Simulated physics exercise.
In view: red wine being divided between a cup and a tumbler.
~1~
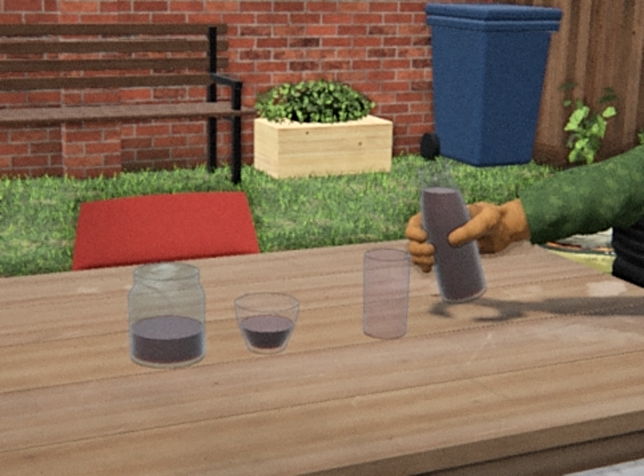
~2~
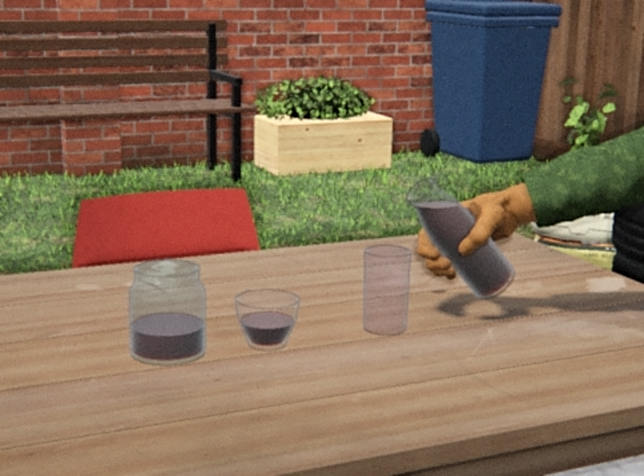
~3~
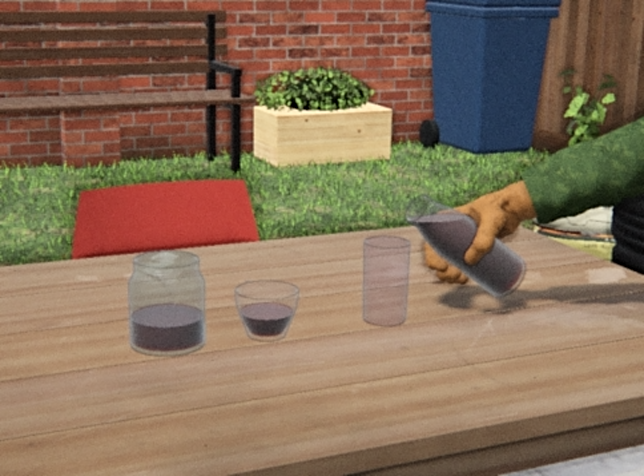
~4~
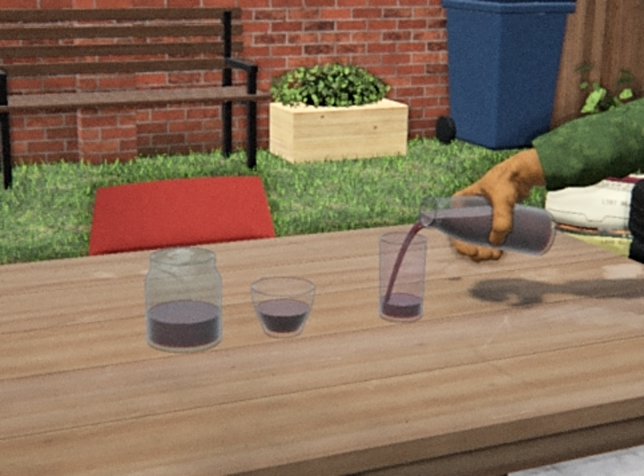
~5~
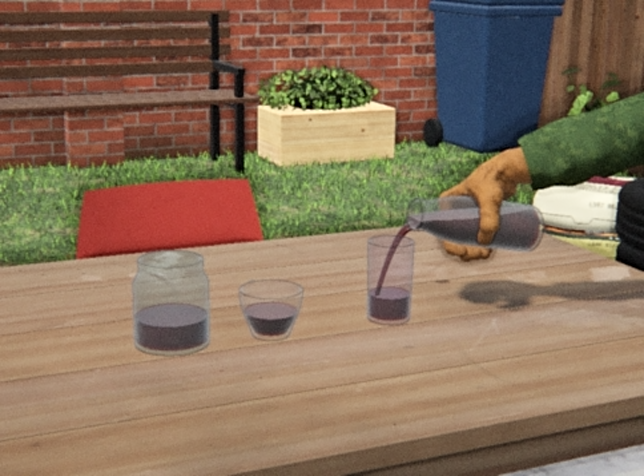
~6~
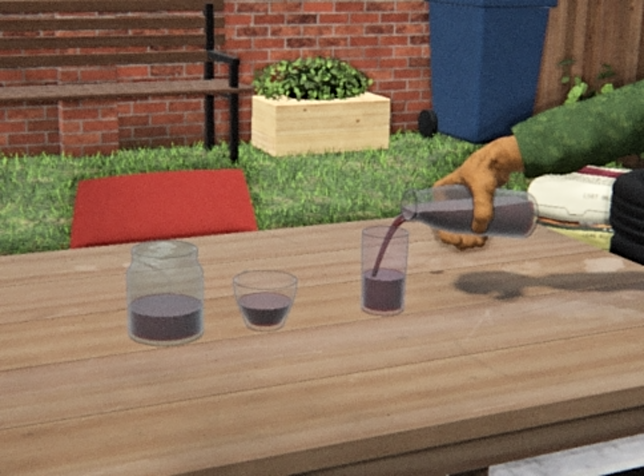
On a garden table, a gloved hand tilting a bottle and pouring red wine into a tumbler beside a cup and jar.
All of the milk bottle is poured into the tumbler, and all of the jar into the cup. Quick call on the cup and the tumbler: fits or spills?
Cup - spills; tumbler - spills.
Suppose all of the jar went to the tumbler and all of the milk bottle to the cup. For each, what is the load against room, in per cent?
That works out close to 80 per cent of capacity first, then close to 250 per cent.
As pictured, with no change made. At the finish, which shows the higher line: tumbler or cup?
That would be in the right one.
A moment on, the tumbler is full to the brim.
Further on, the tumbler is full to the brim and overflowed.
When it is over, the cup is full to the brim and overflowed; the tumbler is full to the brim and overflowed.
